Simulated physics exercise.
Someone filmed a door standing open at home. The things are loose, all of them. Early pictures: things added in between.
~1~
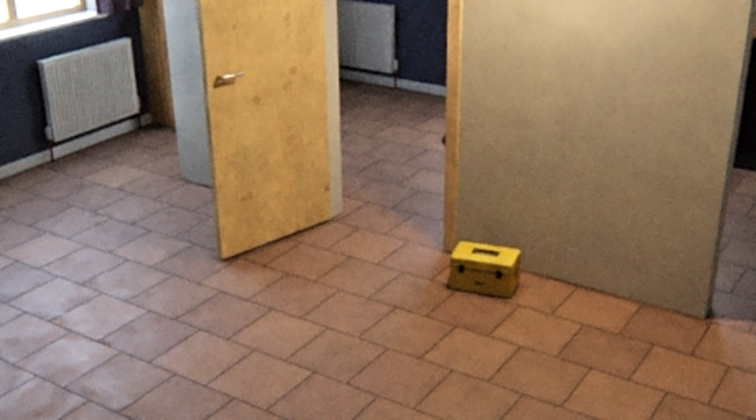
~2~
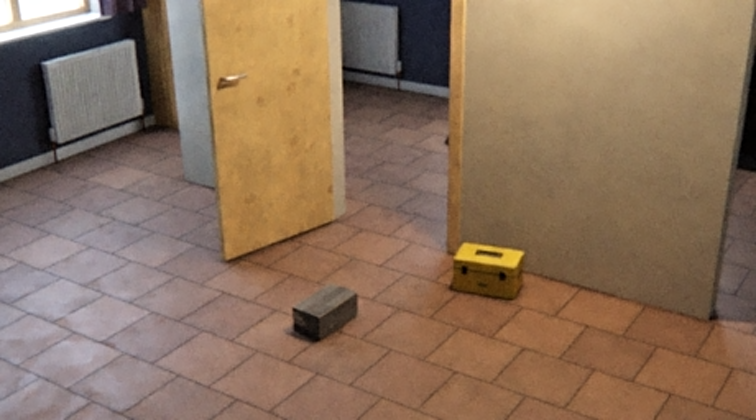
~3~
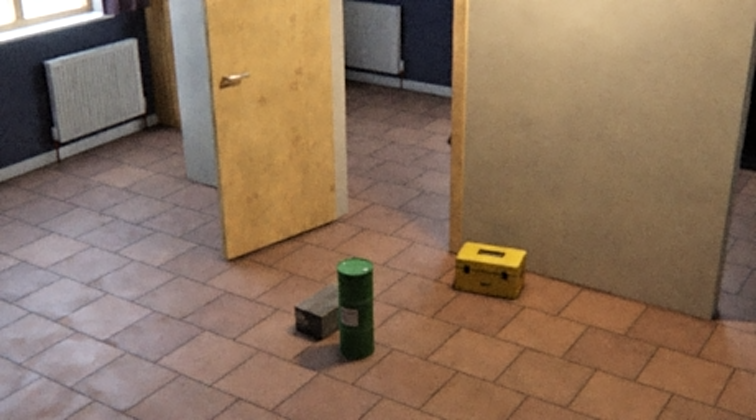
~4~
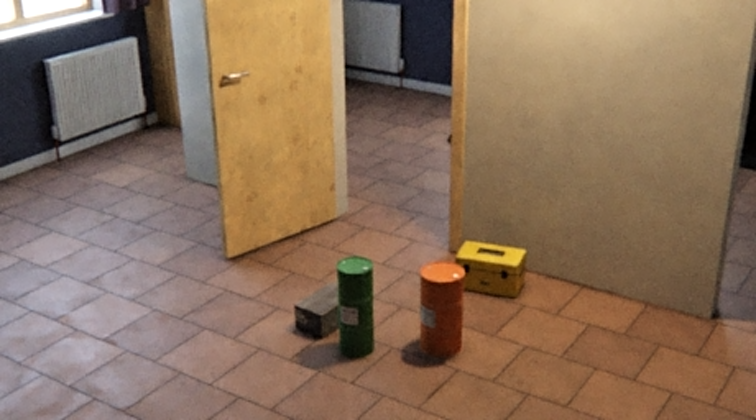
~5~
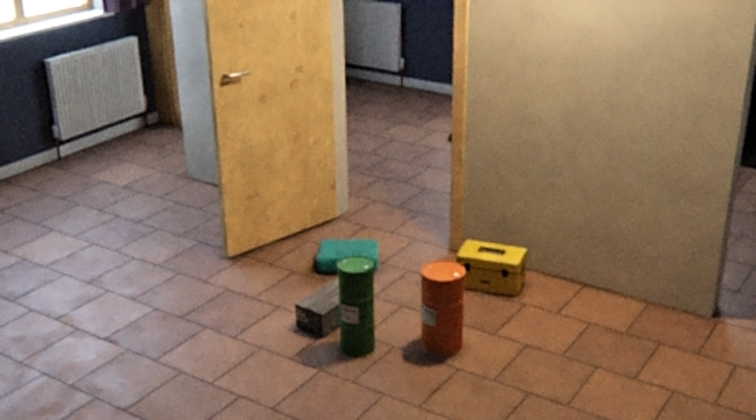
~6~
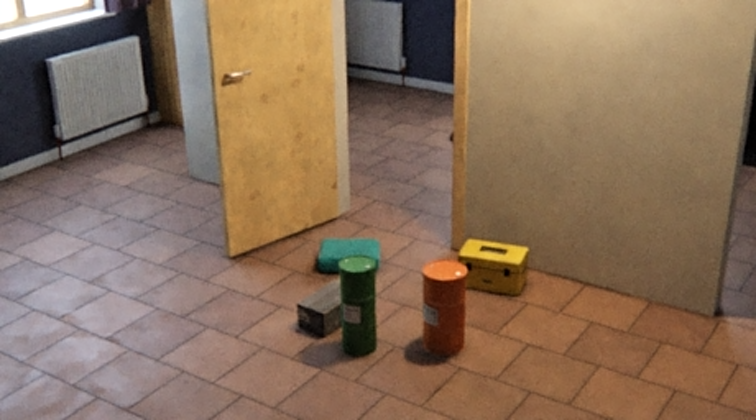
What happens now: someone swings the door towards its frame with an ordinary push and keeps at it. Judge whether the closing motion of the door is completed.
The door is kept from its frame.
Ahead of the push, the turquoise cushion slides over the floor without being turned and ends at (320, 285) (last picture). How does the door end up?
Then it closes.
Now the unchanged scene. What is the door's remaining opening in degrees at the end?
Near 25° open.
Then, 1.10 s on from there, open by 71°.
Then, 1.60 s on from there, open by 49°; turquoise cushion shifted a little near (381, 255).
Then, 2.00 s on from there, open by 32°; turquoise cushion shifted about its own width near (412, 248).
In the end, open by 25°; moved from the start, turquoise cushion; the other 4 unmoved. At the end, from the last picture's camera, turquoise cushion near (425, 244).
